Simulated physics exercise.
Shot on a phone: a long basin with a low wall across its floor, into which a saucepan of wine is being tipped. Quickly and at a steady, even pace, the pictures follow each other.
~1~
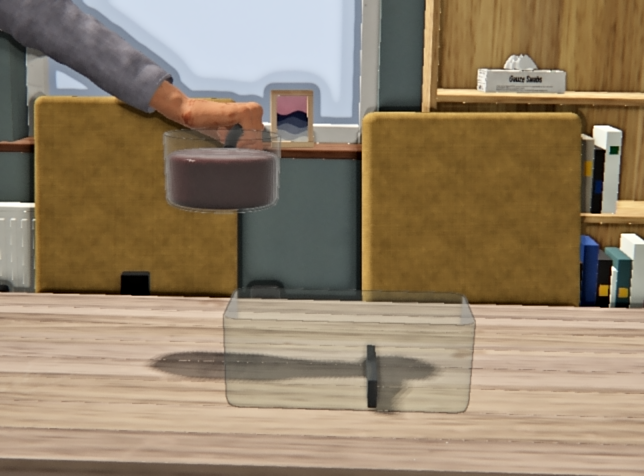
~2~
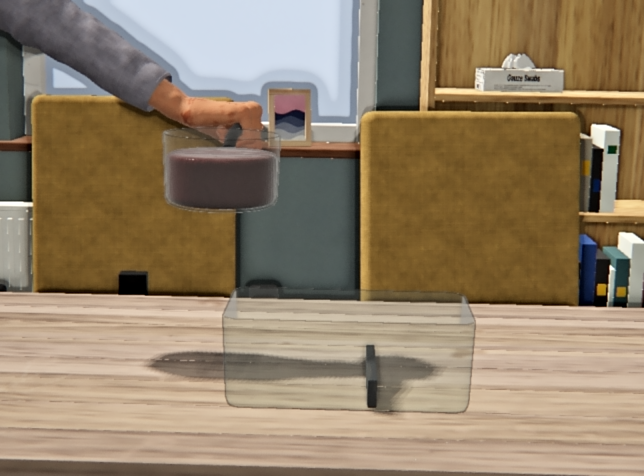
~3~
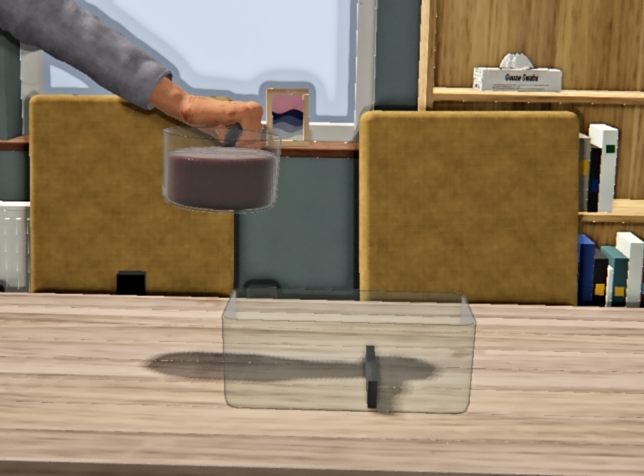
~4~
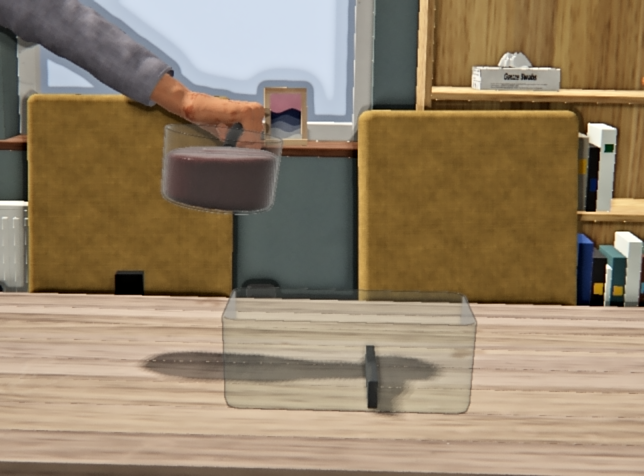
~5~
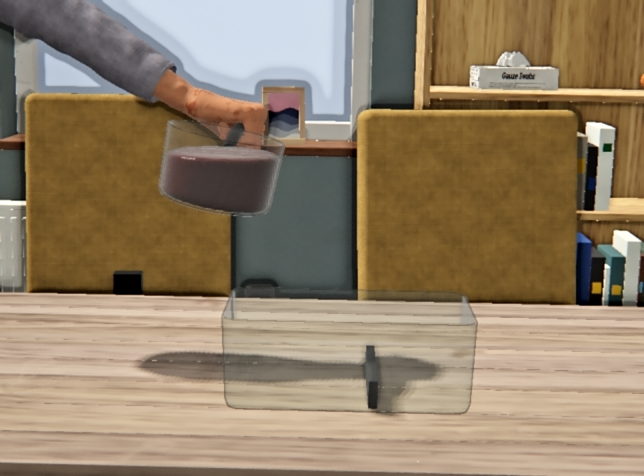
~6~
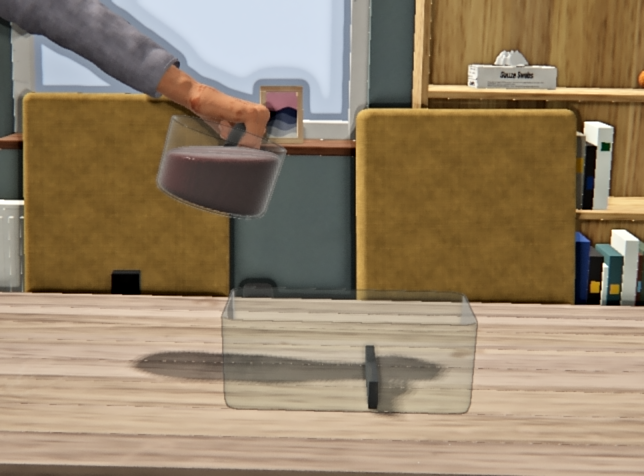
In a room with mustard-coloured chairs and a wooden table, a hand held a clear pan of dark wine above a long glass basin, keeping it nearly level before tilting it slightly to the right.
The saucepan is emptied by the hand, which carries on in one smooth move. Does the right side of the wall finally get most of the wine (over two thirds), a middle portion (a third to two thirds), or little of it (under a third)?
It gets little of it.
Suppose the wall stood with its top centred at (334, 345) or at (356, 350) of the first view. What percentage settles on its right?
I'd expect near 40 percent the first time and near 5 percent the next.
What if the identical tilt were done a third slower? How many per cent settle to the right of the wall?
About 10 %.
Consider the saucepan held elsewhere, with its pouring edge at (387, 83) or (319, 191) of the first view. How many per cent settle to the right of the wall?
In turn 55 and 25 in a hundred.
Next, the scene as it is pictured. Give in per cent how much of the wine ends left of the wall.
It is close to 85 per cent.
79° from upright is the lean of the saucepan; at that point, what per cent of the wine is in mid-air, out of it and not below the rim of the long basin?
Airborne share: Approx. 35 %.
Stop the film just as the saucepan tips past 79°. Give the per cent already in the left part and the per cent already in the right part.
Left 5, right 0.
A moment on, the saucepan is tipped on its side and 59 per cent is still to pour, 5 is left of the wall and 0 right of it.
Next, the saucepan is tipped right over and 11 per cent is still to pour, 72 is left of the wall and 2 right of it.
Then the saucepan is tipped right over and 1 per cent is still to pour, 86 is left of the wall and 9 right of it.
Later the saucepan is tipped right over and 0 per cent is still to pour, 85 is left of the wall and 12 right of it.
In the end 85 per cent lies left of the wall, 13 right of it and 3 outside.
